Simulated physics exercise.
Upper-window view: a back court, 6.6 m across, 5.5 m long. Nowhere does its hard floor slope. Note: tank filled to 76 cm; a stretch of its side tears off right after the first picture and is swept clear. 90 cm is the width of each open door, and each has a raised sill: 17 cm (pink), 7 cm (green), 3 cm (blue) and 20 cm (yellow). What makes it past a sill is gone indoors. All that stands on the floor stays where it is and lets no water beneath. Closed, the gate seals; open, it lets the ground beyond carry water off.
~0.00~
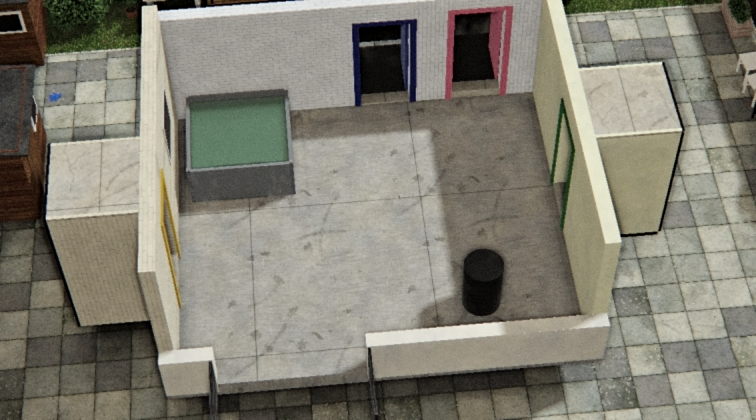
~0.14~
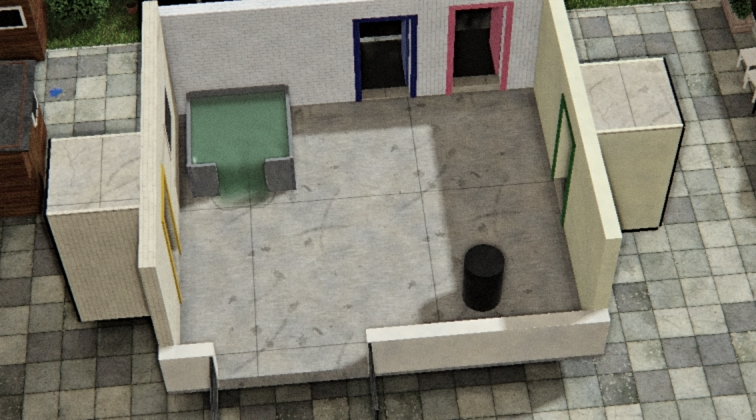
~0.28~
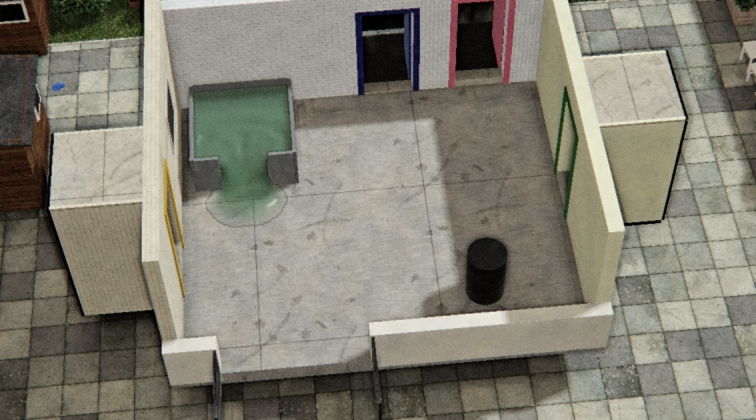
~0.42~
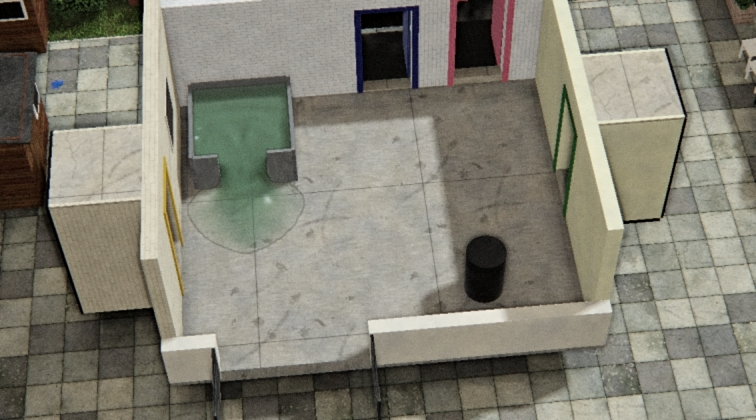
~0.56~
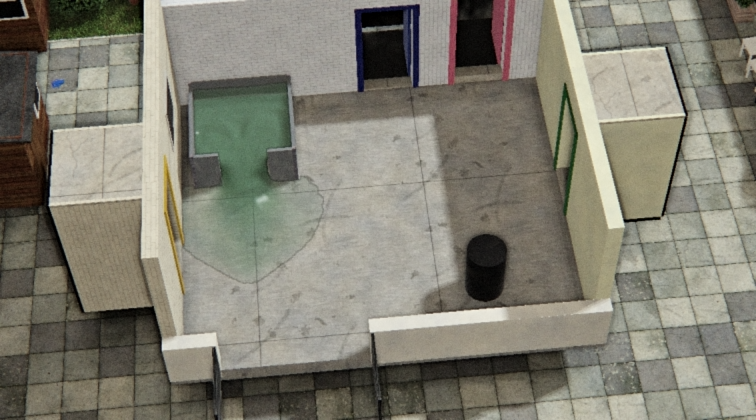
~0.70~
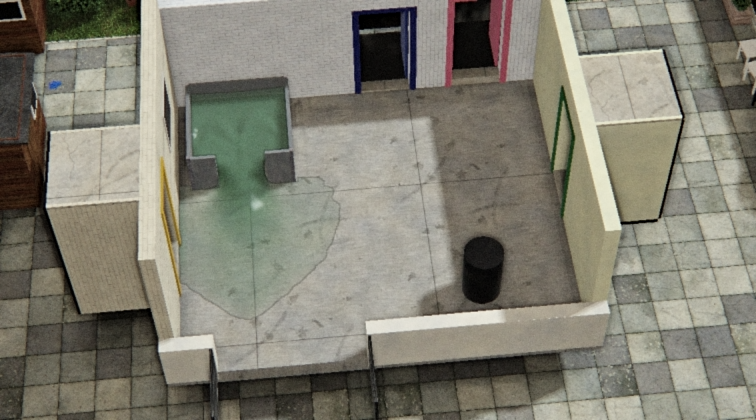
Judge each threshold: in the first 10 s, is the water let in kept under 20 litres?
Verdicts: Pink door, kept under; green door, kept under; blue door, kept under; yellow door, kept under.
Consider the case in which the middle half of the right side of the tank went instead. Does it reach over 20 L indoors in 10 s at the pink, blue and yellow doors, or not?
Here's how it goes: Pink falls short, blue exceeds it, yellow falls short.
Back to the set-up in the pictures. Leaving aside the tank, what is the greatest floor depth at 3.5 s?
About 20 cm at most.
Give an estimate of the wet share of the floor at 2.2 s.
40 %.
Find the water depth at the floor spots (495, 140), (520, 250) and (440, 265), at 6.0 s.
Roughly 0, 3 and 3 cm, in turn.
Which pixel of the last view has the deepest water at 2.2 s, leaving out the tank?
Position: About (181, 362).
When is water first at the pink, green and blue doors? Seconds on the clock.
Pink not in the 10 s, green 5.0 s, blue not in the 10 s.
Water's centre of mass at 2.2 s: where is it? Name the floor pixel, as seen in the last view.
The water's centre sits at about (250, 207).
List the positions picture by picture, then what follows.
The first frame shows the tank at (239, 132) is whole and still, 76 cm deep.
In the second frame, water pours out at (243, 182) and has run 0.5 m, to (218, 202); typically 7 cm deep outside, 76 cm at the tank's back.
In the third frame, the front is at (232, 222), 0.9 m from the gap at (246, 176); 0.8 m2 of floor is under water; 76 cm left at the back of the tank.
In the fourth frame, water pours out at (245, 174) and has run 1.5 m, to (246, 250); typically 7 cm deep outside, 69 cm at the tank's back.
In the fifth frame, the front is at (245, 278), 2.1 m from the gap at (246, 173); 3.5 m2 of floor is under water; 64 cm left at the back of the tank.
In the sixth frame, the front is at (243, 313), 2.7 m from the gap at (243, 174); 5.4 m2 of floor is under water; 65 cm left at the back of the tank.
After 1.4 s water covers 35 % of the floor and is deepest (42 cm) near (181, 362); pink door not reached, green door not reached, blue door not reached, yellow door 21 cm at the sill, 0 L in.
After 2.2 s water covers 40 % of the floor and is deepest (37 cm) near (181, 362); pink door not reached, green door not reached, blue door not reached, yellow door 15 cm at the sill, 0 L in.
After 3.5 s water covers 45 % of the floor and is deepest (20 cm) near (192, 305); pink door not reached, green door not reached, blue door not reached, yellow door 12 cm at the sill, 1 L in.
After 6.0 s water covers 55 % of the floor and is deepest (12 cm) near (241, 190); pink door not reached, green door 2 cm at the sill, 0 L in, blue door not reached, yellow door 8 cm at the sill, 1 L in.
After 10.0 s water covers 75 % of the floor and is deepest (6 cm) near (241, 190); pink door not reached, green door 2 cm at the sill, 0 L in, blue door not reached, yellow door 5 cm at the sill, 1 L in.
